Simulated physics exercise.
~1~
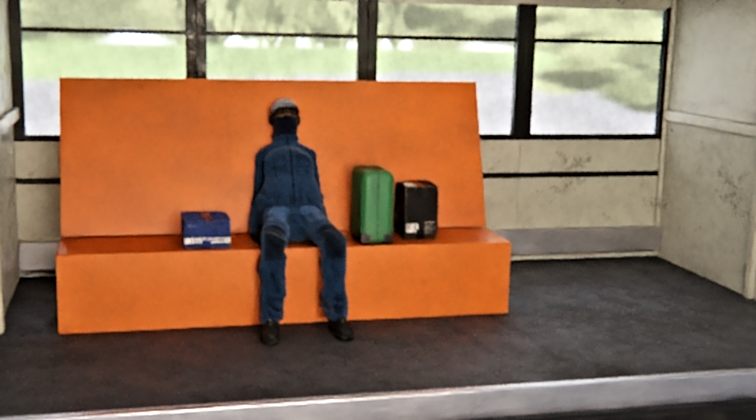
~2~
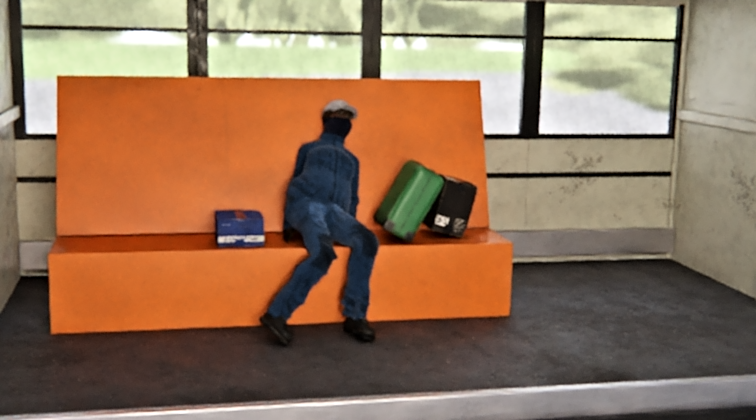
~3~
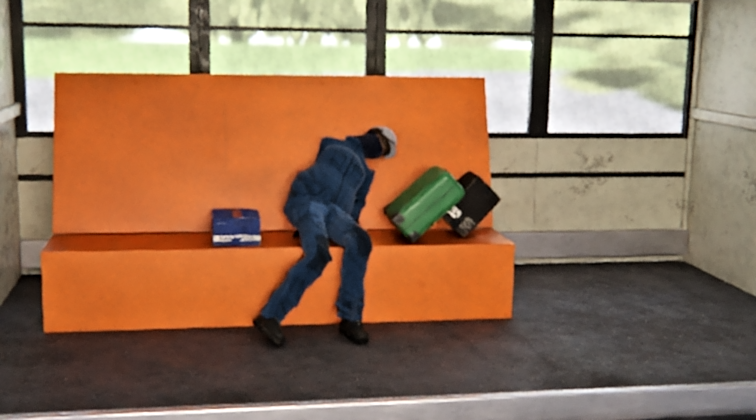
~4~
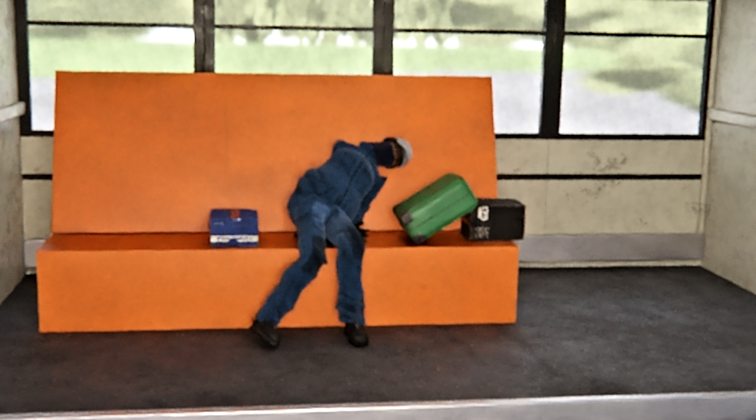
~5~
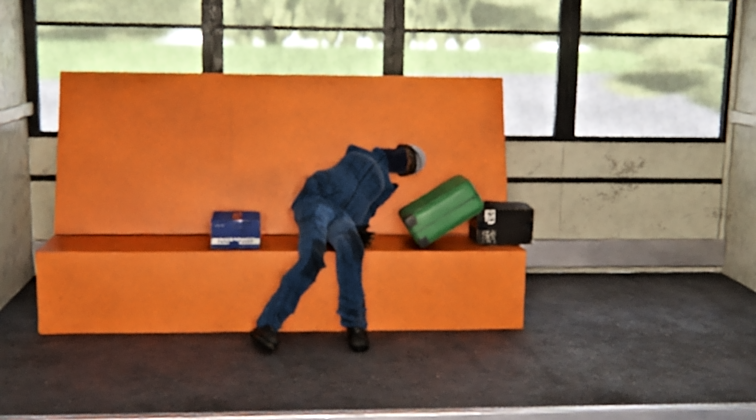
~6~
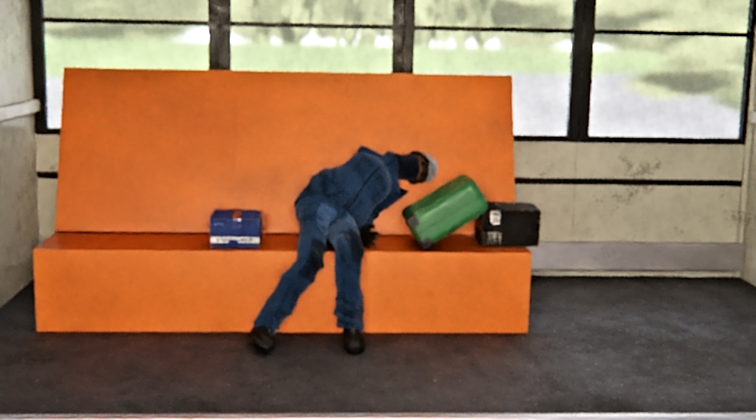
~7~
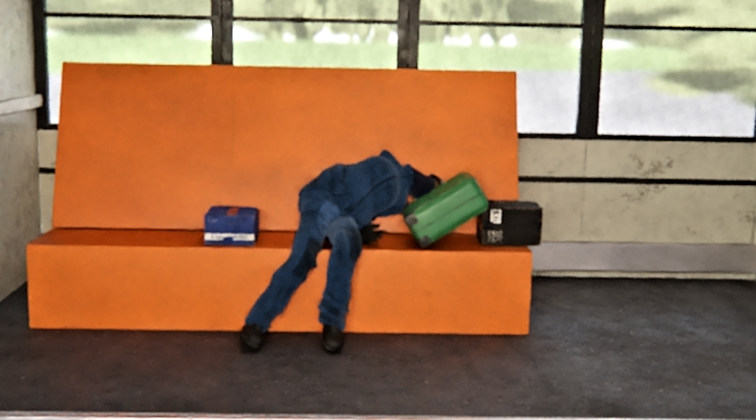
A slumped passenger slides right and topples toward tipping luggage, all staying on the orange bench.
